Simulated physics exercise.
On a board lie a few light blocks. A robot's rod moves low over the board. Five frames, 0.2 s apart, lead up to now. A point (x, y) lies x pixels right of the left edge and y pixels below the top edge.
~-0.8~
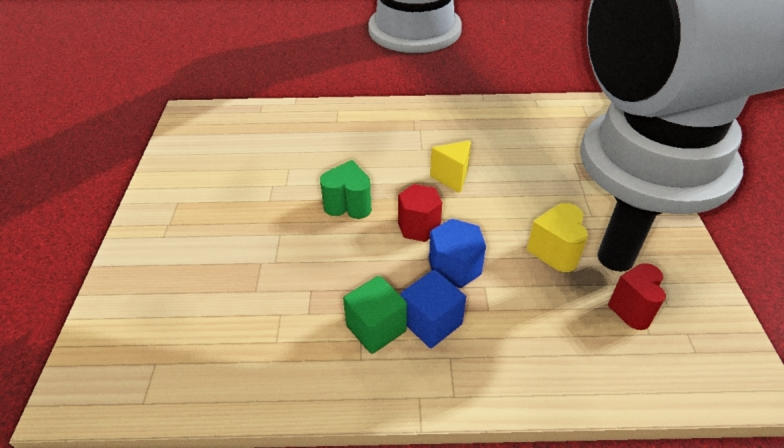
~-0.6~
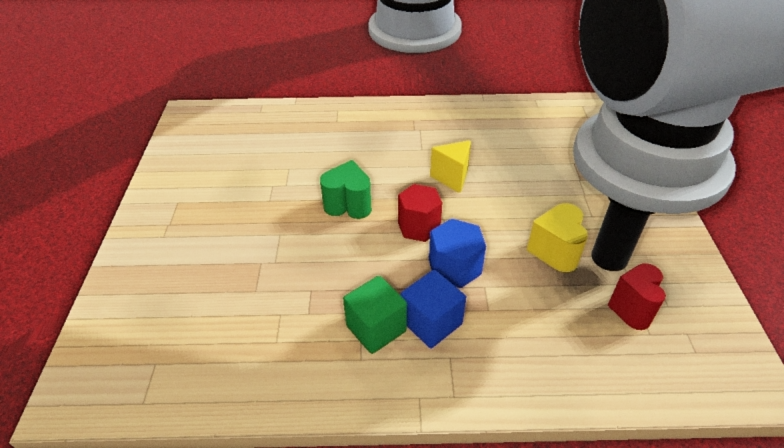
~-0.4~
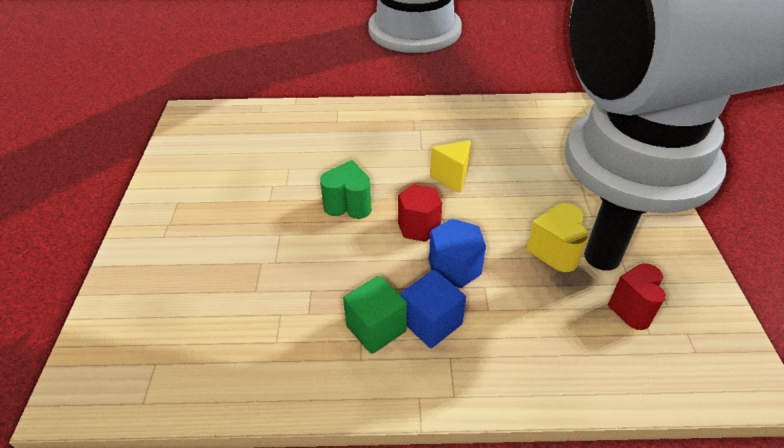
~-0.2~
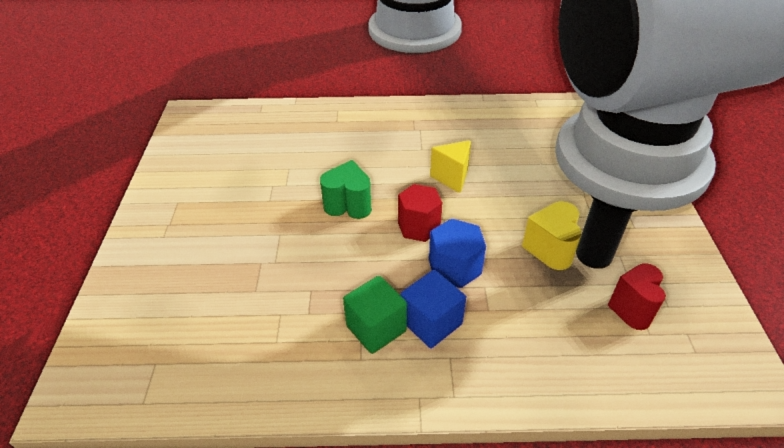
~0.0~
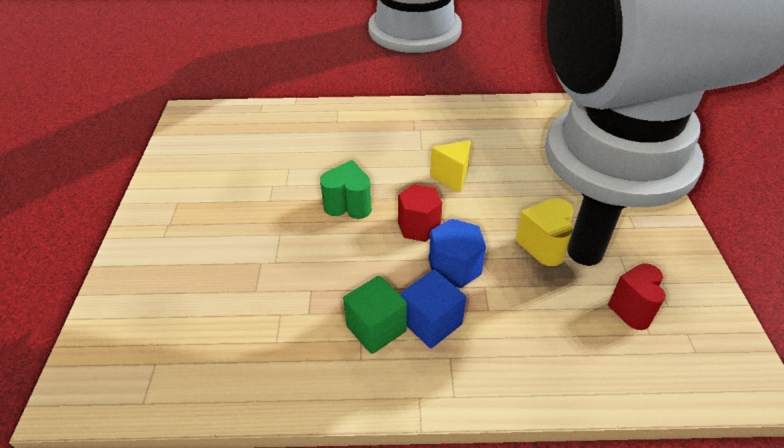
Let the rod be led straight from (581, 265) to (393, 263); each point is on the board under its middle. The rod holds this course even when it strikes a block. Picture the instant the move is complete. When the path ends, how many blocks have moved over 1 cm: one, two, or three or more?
Here I'd predict two blocks moving more than 1 cm.
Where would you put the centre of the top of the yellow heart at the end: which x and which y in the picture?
It ends at (520, 209).
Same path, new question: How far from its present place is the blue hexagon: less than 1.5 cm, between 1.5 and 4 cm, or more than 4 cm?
That one ends up more than 4 cm from where it is now.
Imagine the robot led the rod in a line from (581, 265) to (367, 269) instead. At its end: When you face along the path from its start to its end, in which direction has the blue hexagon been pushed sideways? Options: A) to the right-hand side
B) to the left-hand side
A
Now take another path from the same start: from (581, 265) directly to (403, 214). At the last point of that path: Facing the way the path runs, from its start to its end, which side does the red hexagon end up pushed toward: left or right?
Left side.
What follows on the original path. One third of the way, rod at (518, 252); yellow heart at (521, 209), turned 80° clockwise.
Two thirds of the way, rod at (454, 251); blue hexagon at (413, 239); yellow heart at (520, 209), turned 85° clockwise.
At the end, rod at (393, 251); red hexagon unmoved; blue hexagon at (349, 242), turned 15° anticlockwise; yellow heart at (520, 209), turned 85° clockwise.
